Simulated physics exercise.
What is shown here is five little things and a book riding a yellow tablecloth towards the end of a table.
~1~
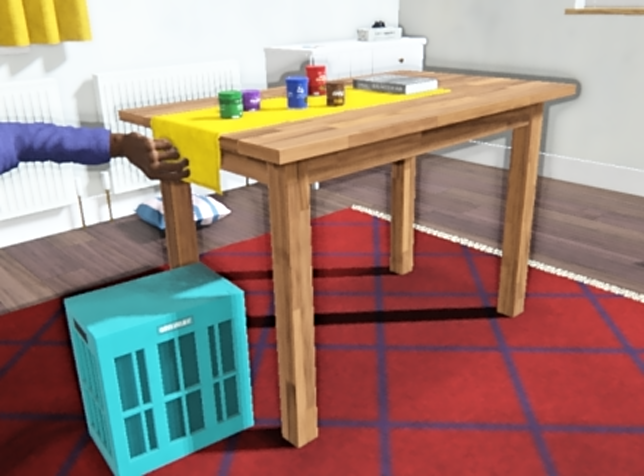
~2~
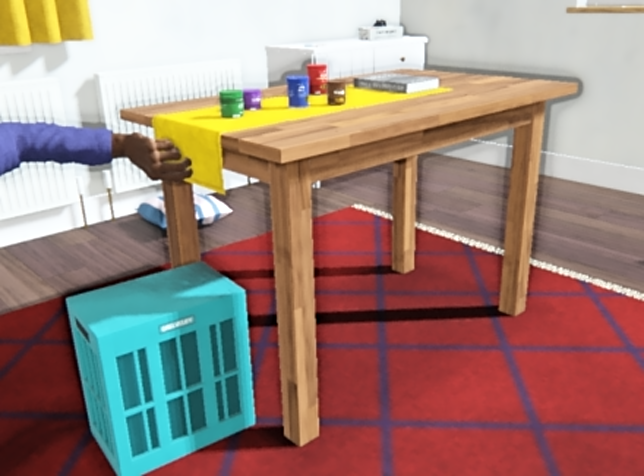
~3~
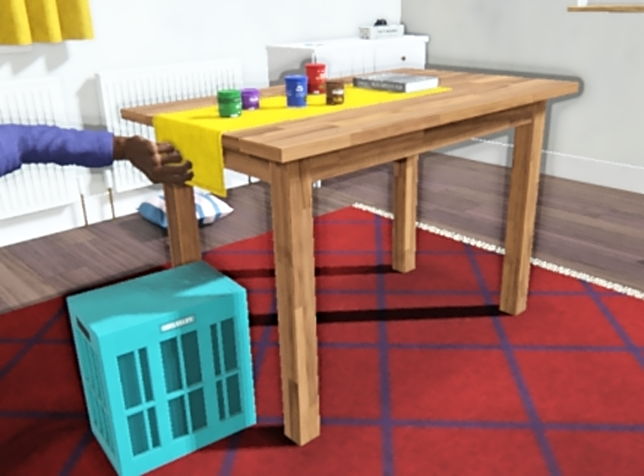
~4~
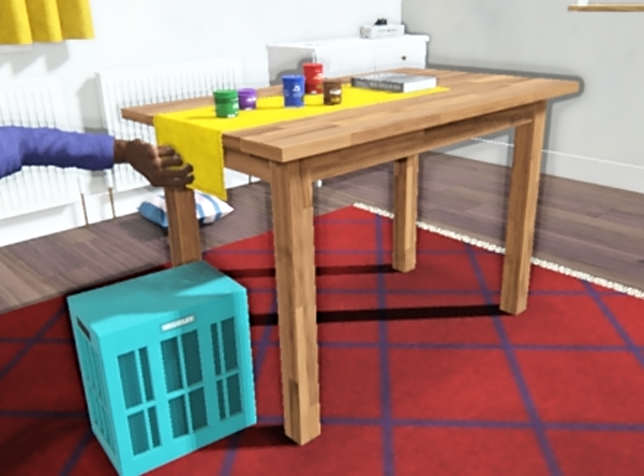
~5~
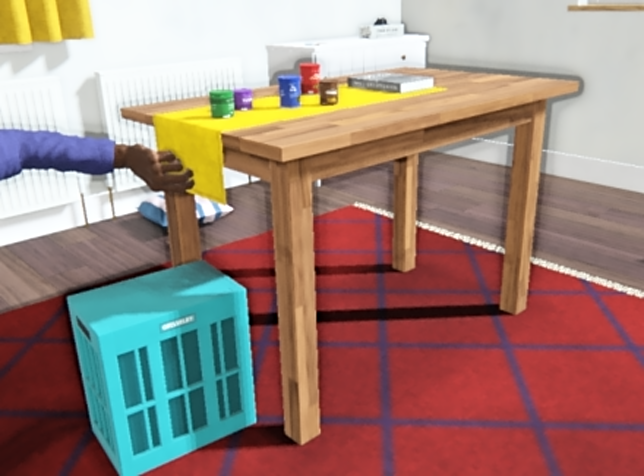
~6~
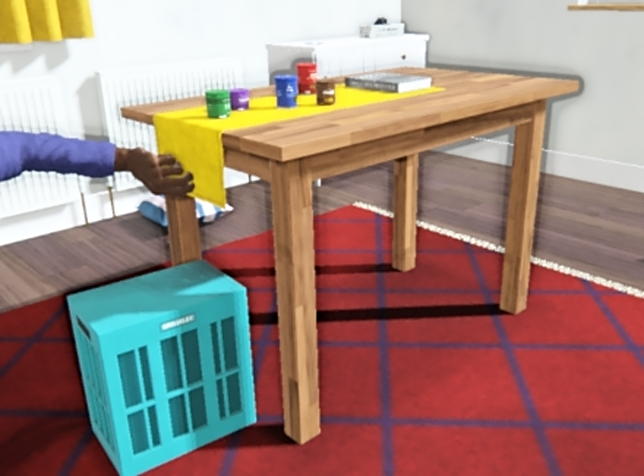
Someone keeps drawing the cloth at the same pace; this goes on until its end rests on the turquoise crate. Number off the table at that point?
Two.
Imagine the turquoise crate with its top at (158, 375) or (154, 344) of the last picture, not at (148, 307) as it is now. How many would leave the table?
It comes to 4 and 3 over the edge.
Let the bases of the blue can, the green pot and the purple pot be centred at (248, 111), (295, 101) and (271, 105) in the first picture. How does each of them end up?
The blue can ends up knocked off, the green pot ends up still aboard, the purple pot ends up still aboard.
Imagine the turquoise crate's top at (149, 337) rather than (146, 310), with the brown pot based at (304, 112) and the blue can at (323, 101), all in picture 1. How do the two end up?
As for the brown pot, it leaves the top; as for the blue can, it stays in place.
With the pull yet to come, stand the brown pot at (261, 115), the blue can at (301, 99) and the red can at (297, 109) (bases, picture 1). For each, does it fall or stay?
Here's the result: The brown pot leaves the top, the blue can remains in place and the red can remains in place.
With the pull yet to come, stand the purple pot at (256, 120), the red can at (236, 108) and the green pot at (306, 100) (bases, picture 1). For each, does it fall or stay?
Purple pot - leaves the top, red can - leaves the top, green pot - stays aboard.
Early on, hem near (195, 238); green pot gone.
Midway, hem on the crate; green pot and purple pot gone.
Finally, hem on the crate; green pot and purple pot gone. It carries off two.
